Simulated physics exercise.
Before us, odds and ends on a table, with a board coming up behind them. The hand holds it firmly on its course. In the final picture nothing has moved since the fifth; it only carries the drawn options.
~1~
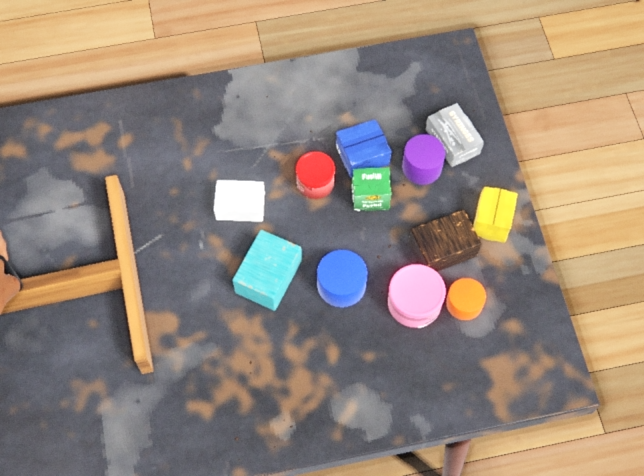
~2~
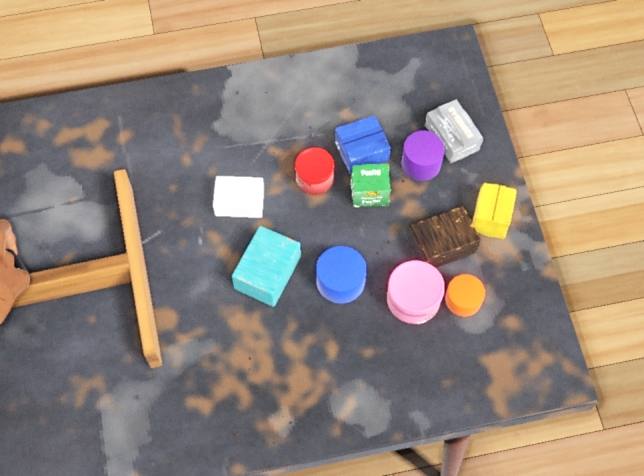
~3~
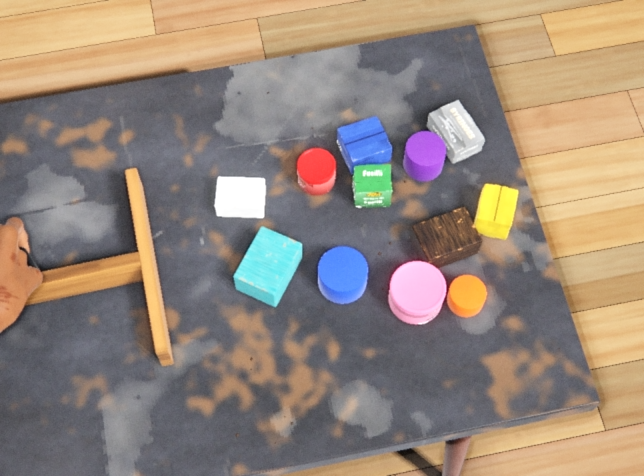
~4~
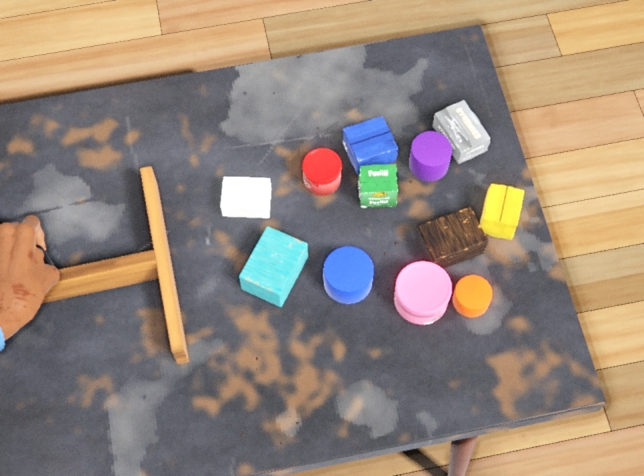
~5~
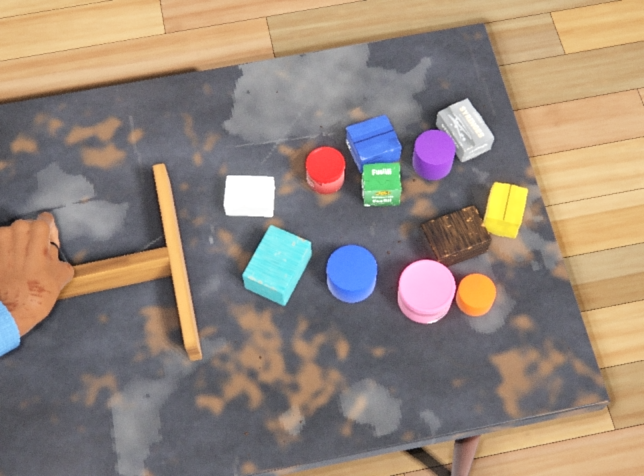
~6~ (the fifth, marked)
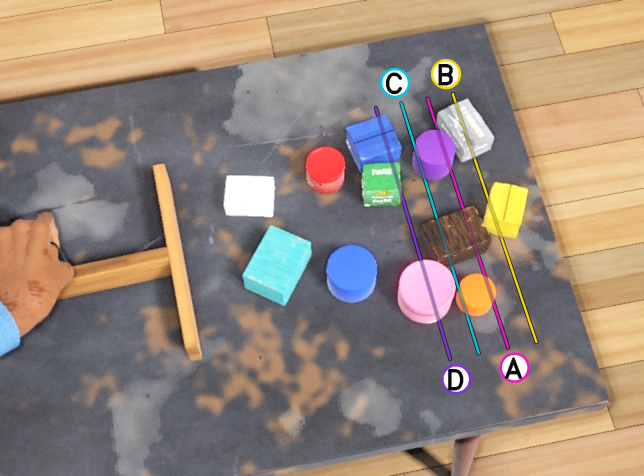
A hand at the left edge pushes a wooden T-shaped board slowly to the right across a worn dark tabletop, seen from above over a plank floor. Ahead of it sit white and turquoise blocks, then red, blue, pink, orange and purple round tins, with green, blue, brown, yellow and clear-grey blocks among them. The board advances a short way without touching them, while the view shifts very slightly.
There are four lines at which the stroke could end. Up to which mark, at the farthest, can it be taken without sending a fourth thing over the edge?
At A, and not beyond.
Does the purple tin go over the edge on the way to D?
By then, no.
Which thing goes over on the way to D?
The yellow box.
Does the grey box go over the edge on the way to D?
No.
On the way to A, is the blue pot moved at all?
Yes.
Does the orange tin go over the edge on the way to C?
No.
On the copy, A at (465, 216); B at (492, 211); C at (438, 221); D at (411, 226).
On A. First, board (281, 231); red jar (338, 169); white block (299, 185).
Then, board (386, 212); yellow box (546, 192); black block (519, 229).
Finally, board (465, 198); yellow box over the edge; purple tin over the edge; three fallen.
By contrast, B drops six; C is within the limit but short; D is within the limit but short.
